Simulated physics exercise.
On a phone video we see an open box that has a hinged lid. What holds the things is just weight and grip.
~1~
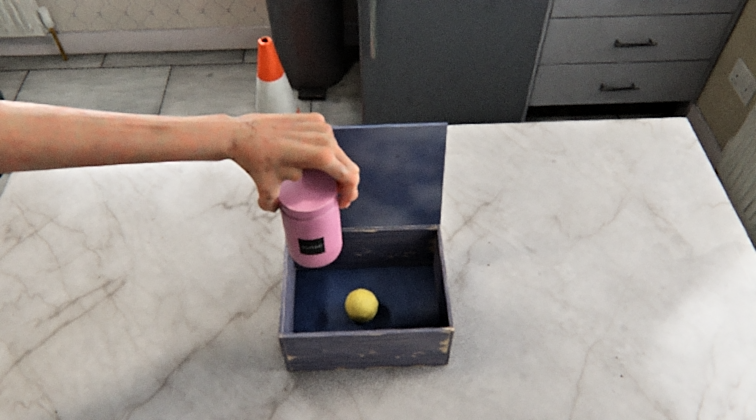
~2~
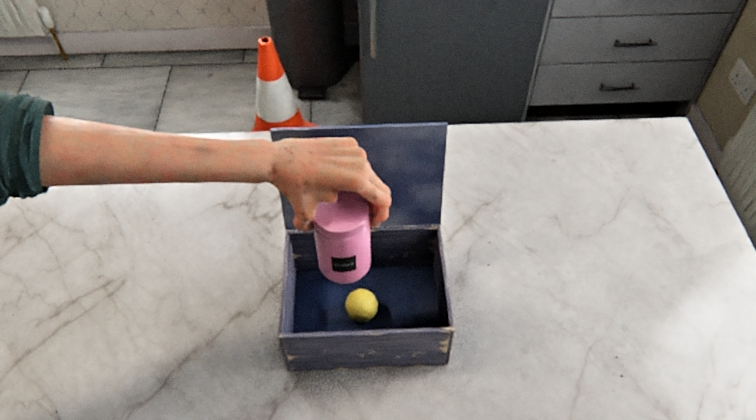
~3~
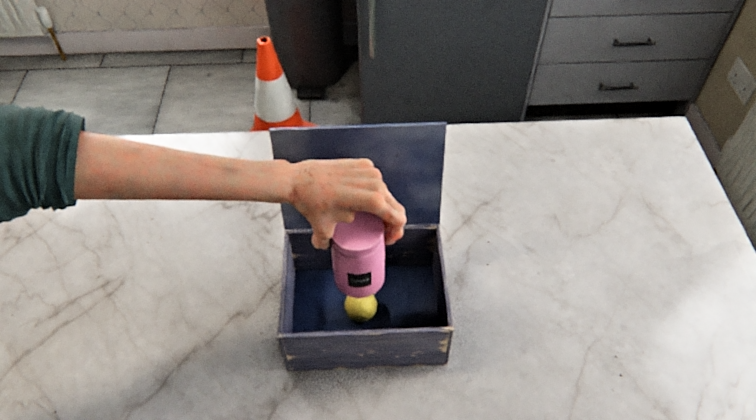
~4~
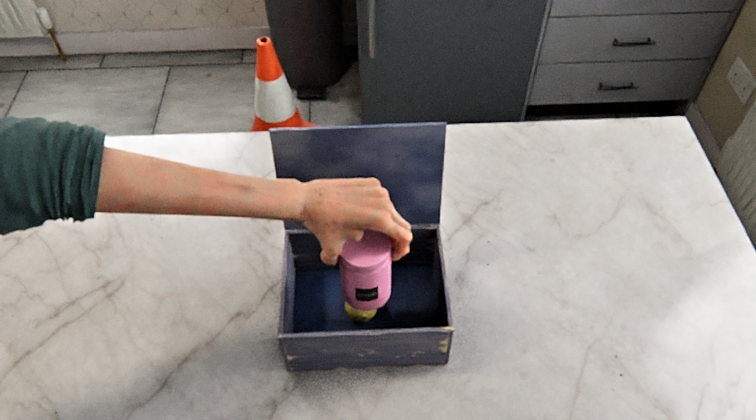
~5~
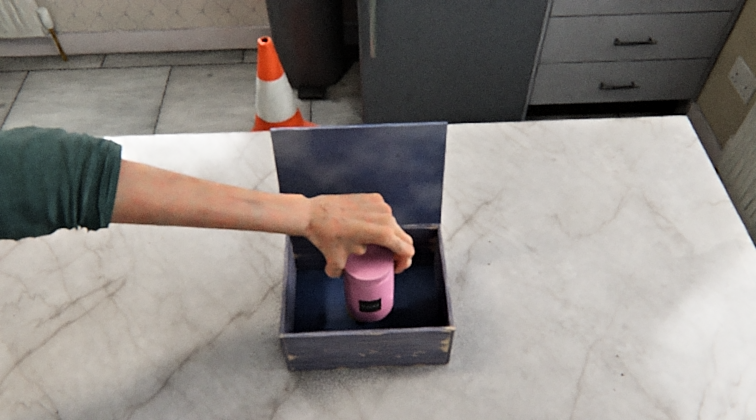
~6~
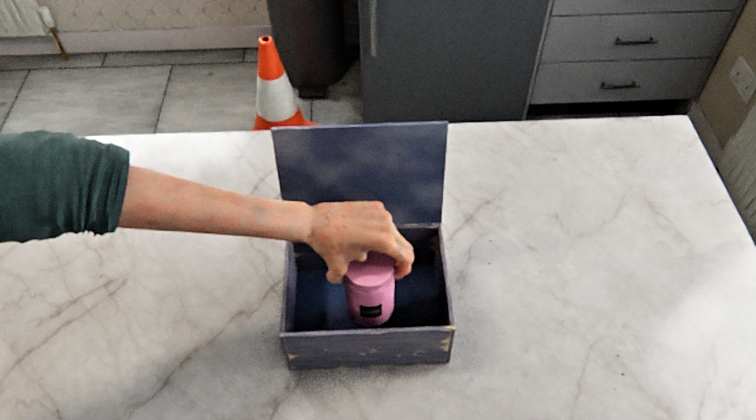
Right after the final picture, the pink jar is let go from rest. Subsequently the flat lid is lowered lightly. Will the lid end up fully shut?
The lid fits.
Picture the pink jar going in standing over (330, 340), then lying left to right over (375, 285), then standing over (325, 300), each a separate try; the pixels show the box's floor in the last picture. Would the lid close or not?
The first time it is kept open, the next time it goes down completely, and the last time it is kept open.
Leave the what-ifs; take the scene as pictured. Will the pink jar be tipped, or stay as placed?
Looking at the last picture, the pink jar sits at an angle.
Then, 0.60 s later than the last frame, pink jar on its side near (405, 306); yellow lemon moved about its own width.
Then, 1.50 s later than the last frame, lid 65° above the rim; pink jar on its side near (405, 306); yellow lemon moved about its own width.
Then, 2.00 s later than the last frame, lid 16° above the rim; pink jar on its side near (405, 306); yellow lemon moved about its own width.
When it is over, lid shut; lying over in the box, pink jar; moved from the start, yellow lemon. End places, in pixels of the last picture, pink jar near (405, 306).
